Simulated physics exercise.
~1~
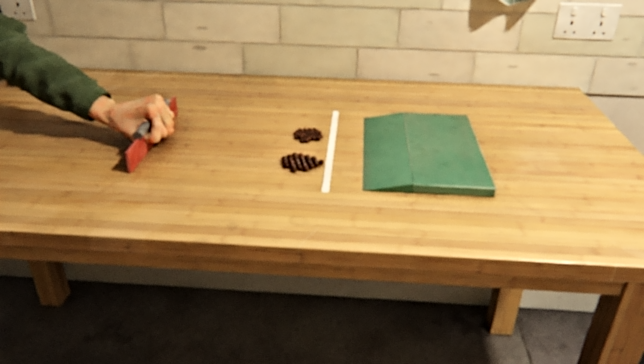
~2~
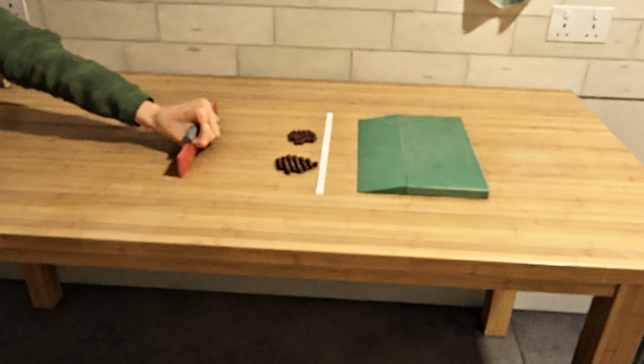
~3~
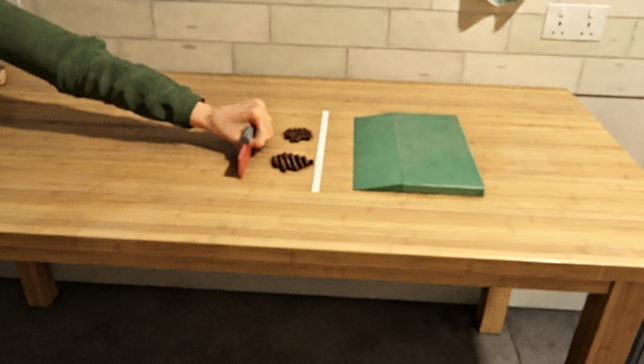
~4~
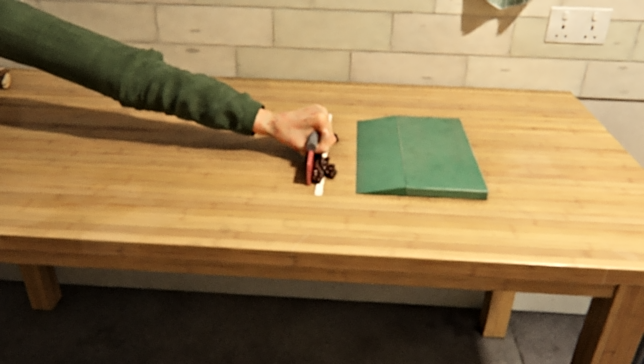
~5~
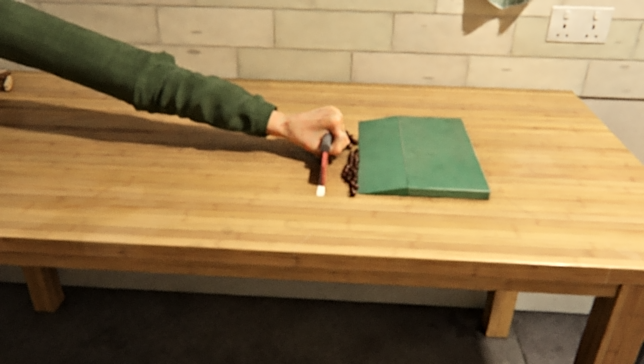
Hand in green sleeve sweeping a red scraper rightward, pushing two small dark piles over white tape, stopping short of green wedge.
